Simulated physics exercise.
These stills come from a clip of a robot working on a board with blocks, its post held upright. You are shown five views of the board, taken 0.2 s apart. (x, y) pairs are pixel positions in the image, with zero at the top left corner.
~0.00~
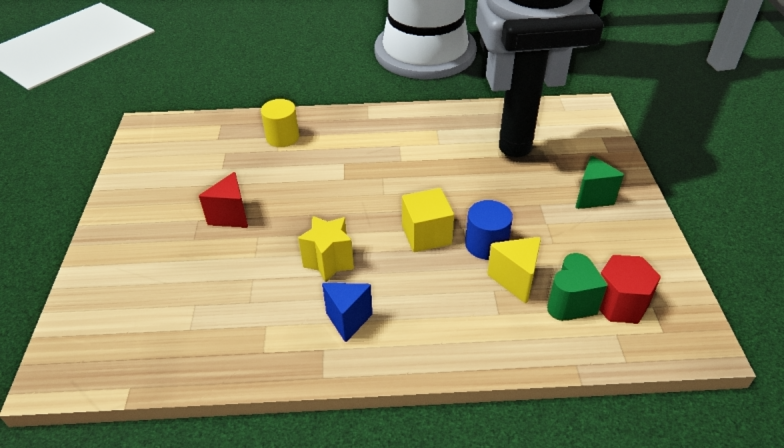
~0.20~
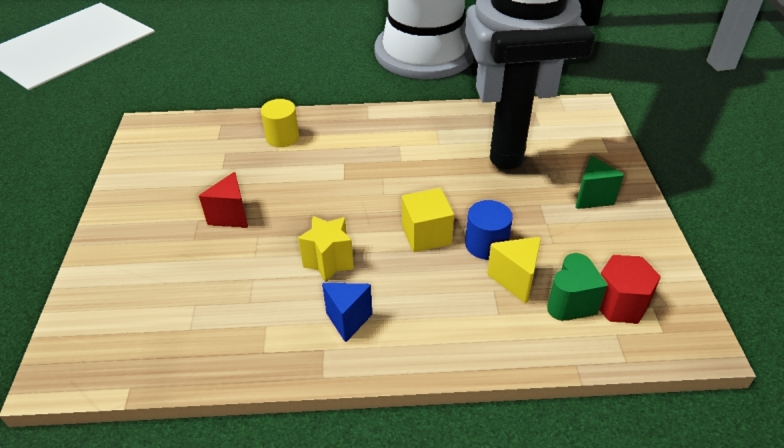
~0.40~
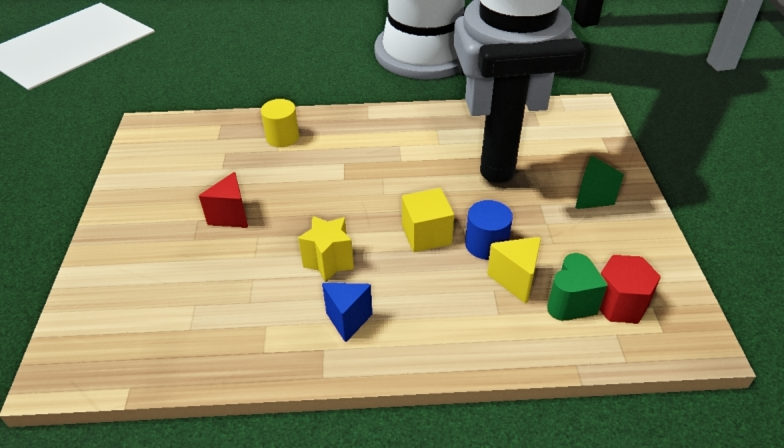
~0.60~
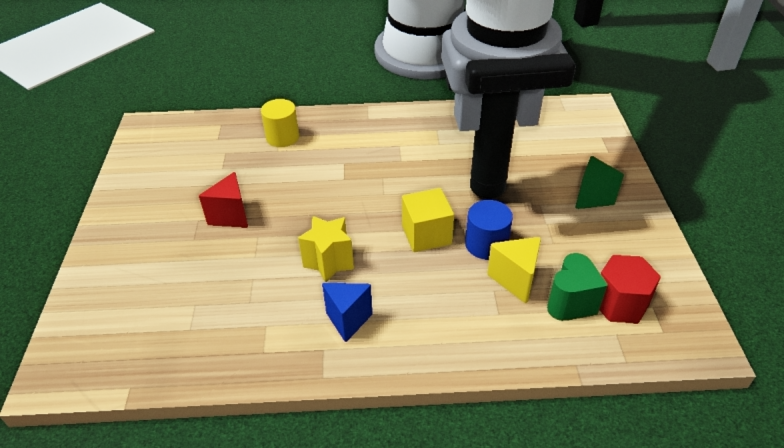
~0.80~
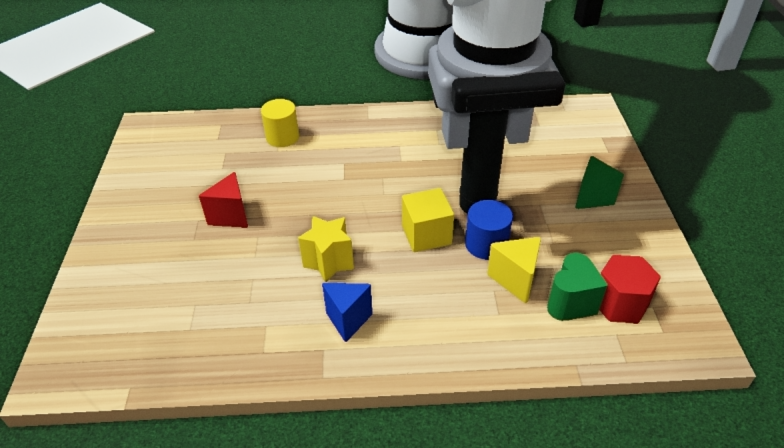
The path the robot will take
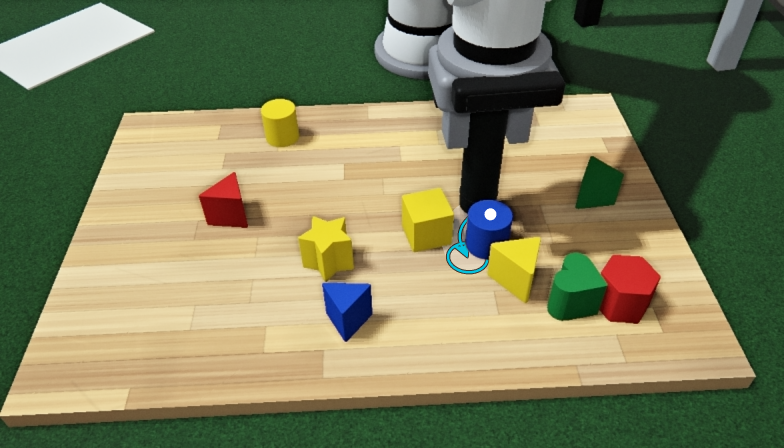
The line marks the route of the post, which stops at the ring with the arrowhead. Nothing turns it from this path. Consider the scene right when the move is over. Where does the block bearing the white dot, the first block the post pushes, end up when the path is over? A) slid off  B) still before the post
B (still before the post)
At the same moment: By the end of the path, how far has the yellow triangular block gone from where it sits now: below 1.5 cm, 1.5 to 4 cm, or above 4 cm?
Once the path is done, the yellow triangular block lies 1.5 to 4 cm from its present place.
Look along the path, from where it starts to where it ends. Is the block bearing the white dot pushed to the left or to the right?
It goes left.
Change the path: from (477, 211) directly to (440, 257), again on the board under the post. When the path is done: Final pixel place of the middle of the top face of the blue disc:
Pixel (491, 230).
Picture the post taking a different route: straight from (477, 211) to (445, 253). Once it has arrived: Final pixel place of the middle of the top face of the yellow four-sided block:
The spot you're after is about (407, 212) in the image.
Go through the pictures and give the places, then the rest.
Tip of the post (515, 148), middles of tops, yellow four-sided block (428, 204), blue disc (490, 214), yellow triangular block (521, 251), green heart (579, 274), in the first frame.
Post (506, 159), nothing pushed, in the second frame.
Post (497, 173), nothing pushed, in the third frame.
Post (488, 188), nothing pushed, in the fourth frame.
Post (477, 205), yellow four-sided block (428, 204), blue disc (490, 214), yellow triangular block (521, 251), green heart (579, 274), in the fifth frame.
The line goes from (477, 211) over (464, 224) and (460, 240) to (468, 257); the dot is on the blue disc.
The first path, step by step. Halfway along, post (461, 226); yellow four-sided block (423, 208); blue disc (493, 224).
At the end, post (468, 251); yellow four-sided block (421, 209), turned 15° clockwise; blue disc (508, 246); yellow triangular block (542, 270); green heart (582, 279), turned 20° anticlockwise.
